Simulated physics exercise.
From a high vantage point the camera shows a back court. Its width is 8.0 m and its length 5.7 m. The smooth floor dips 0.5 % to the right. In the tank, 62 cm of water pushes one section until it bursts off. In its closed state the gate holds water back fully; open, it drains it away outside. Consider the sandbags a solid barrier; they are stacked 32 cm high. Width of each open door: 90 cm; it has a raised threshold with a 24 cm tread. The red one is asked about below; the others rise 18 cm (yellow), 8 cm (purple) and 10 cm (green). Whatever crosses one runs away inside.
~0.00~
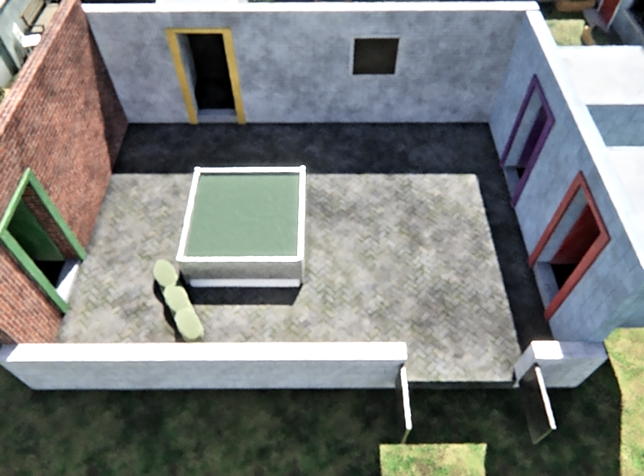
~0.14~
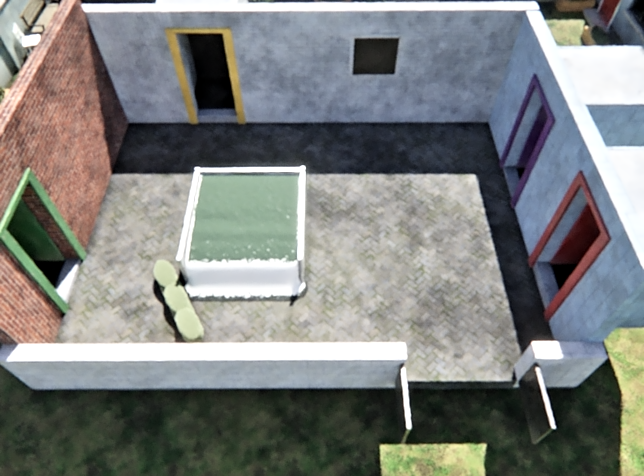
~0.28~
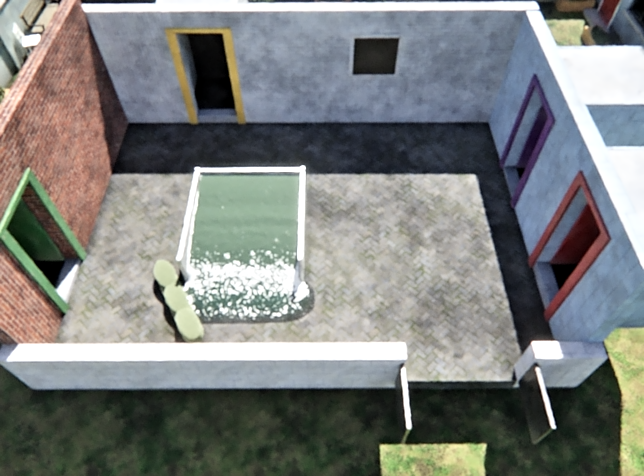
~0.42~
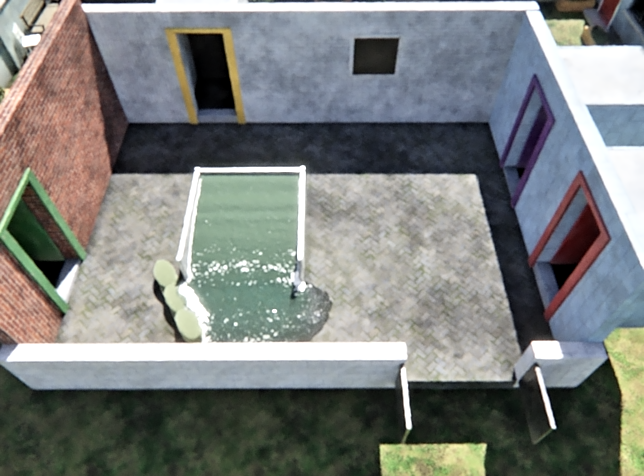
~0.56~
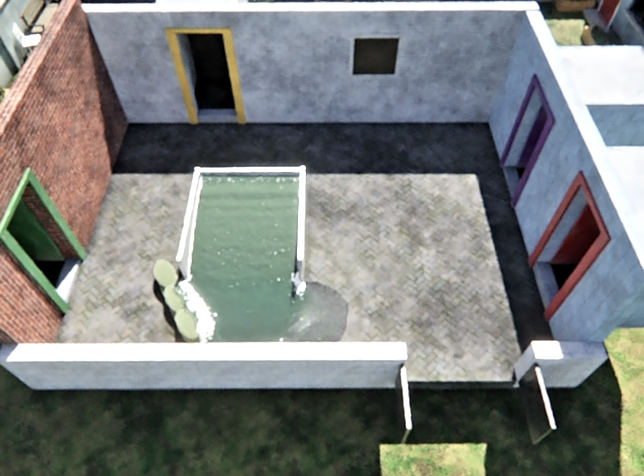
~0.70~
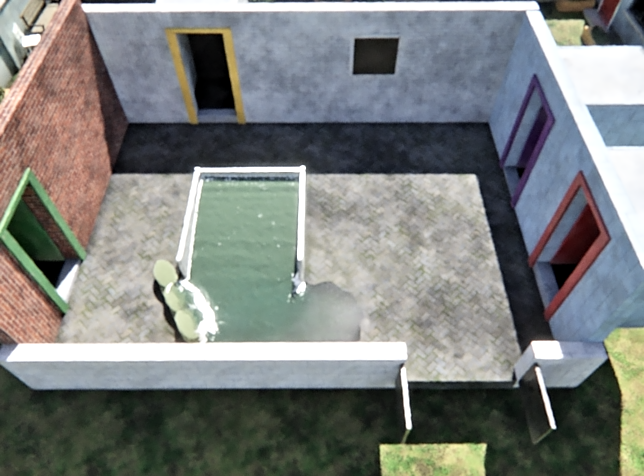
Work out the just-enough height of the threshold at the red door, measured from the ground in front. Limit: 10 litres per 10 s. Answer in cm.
It works out at roughly 19 cm.
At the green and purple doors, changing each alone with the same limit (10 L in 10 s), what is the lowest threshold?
About 8.5 cm at green and about 5.5 cm at purple.
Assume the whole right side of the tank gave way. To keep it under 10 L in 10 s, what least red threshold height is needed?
Estimate: Near 21 cm.
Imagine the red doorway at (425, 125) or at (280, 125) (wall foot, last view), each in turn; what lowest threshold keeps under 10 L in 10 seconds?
8.5 and 6.0 cm.
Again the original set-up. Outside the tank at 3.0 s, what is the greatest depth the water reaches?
25 cm.
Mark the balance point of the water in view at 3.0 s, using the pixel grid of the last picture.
(285, 295) or so.
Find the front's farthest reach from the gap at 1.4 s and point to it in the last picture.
Around pixel (430, 366).
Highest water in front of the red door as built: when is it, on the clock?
Roughly at 3.0 s.
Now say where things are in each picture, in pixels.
The first picture shows still water, 62 cm deep, in the tank at (246, 214); the red door at (561, 256) is dry.
In the second picture, the gap is at (244, 273), the front 0.3 m out at (191, 296); the back of the tank holds 62 cm.
In the third picture, water pours out at (244, 275) and has run 0.7 m, to (198, 318); about 13 cm deep outside, 62 cm at the back.
In the fourth picture, the front is at a hidden place, 1.3 m from the gap at (244, 275); 2.4 m2 of floor is wet, 62 cm left at the back.
In the fifth picture, the front is at a hidden place, 1.6 m from the gap at (244, 276); 3.3 m2 of floor is wet, 56 cm left at the back.
In the sixth picture, the gap is at (244, 276), the front 1.7 m out at a hidden place; the back of the tank holds 52 cm; 3.4 m in a straight line remain to the red door at (561, 256).
After 1.4 s water covers 15 % of the floor, deepest (49 cm) near (233, 366); it has not reached the red door.
After 3.0 s water covers 45 % of the floor, deepest (25 cm) near (555, 354); 23 cm at the red door, 0 litres in over its 19 cm threshold.
After 10.0 s water covers 95 % of the floor, deepest (10 cm) near (261, 192); 7 cm at the red door, 8 litres in over its 19 cm threshold.
At the red door as built, the water arrived by 2.6 s and peaked near 23 cm at 3.0 s.
Run again over the same 10 s with other heights there, 21 litres in over 16.5 cm, 1 litre over 22 cm. The limit of 10 litres is kept from about 19 cm up.
